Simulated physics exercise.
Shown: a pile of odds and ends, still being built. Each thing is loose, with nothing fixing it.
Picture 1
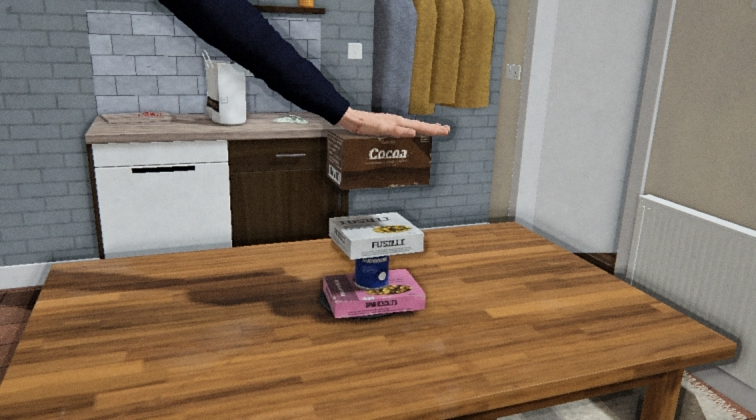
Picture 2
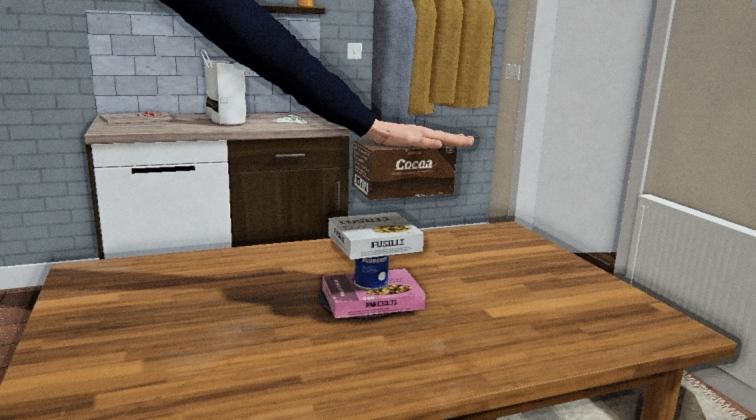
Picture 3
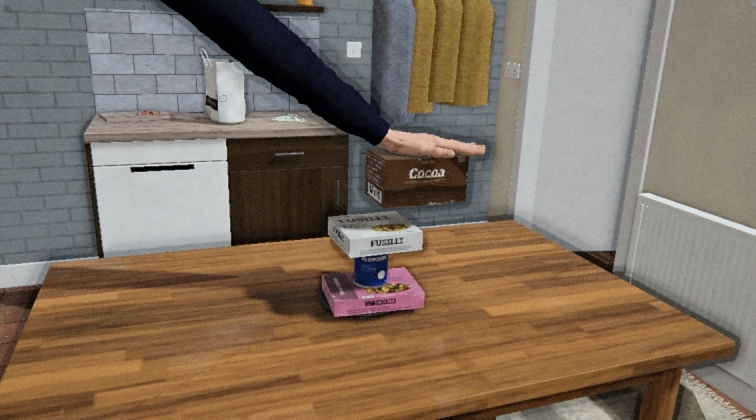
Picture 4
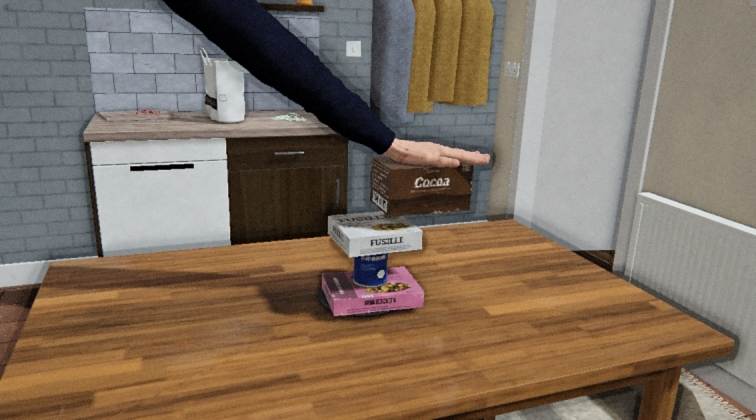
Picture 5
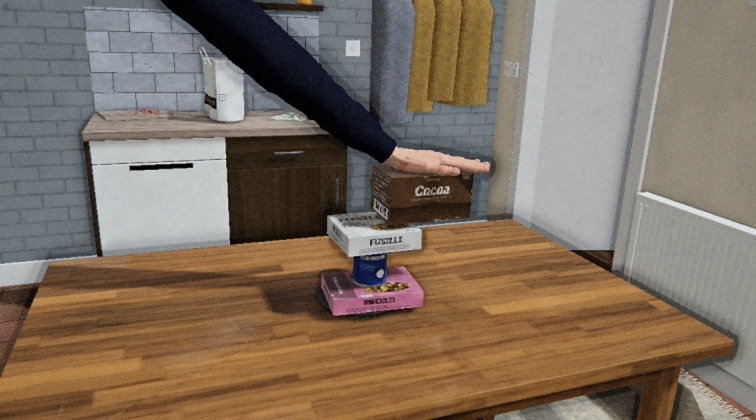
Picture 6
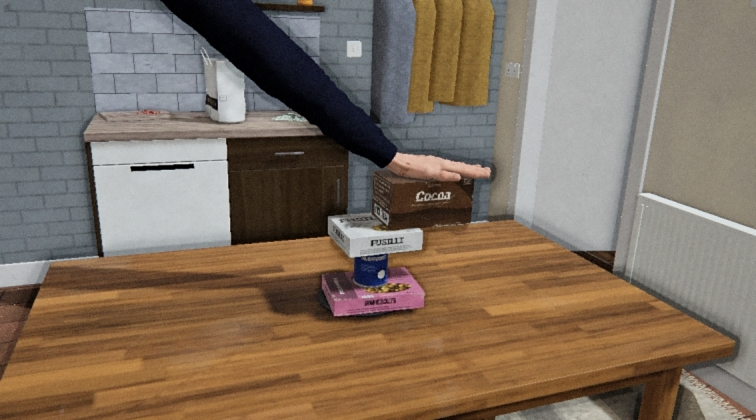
A brown cocoa box under an outstretched hand moves right and downward, slowing until it sits at the upper right of a small pile on a wooden table: a white packet, a blue pot and a pink box.
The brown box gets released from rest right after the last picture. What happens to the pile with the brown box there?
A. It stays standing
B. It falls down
The answer is B.
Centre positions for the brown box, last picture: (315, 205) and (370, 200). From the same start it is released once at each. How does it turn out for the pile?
First, it gives way; second, it keeps its balance.
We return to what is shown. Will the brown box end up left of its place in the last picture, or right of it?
Result: Further right.
Then, 0.30 s later than the last frame, brown box now fallen; white packet tilted by 16°.
Then, 0.50 s later than the last frame, things are still on the move.
Then, 0.80 s later than the last frame, as before.
When it is over, fallen, brown box; the other 4 as before. End places, in pixels of the last picture, brown box near (509, 269). The pile loses its balance.
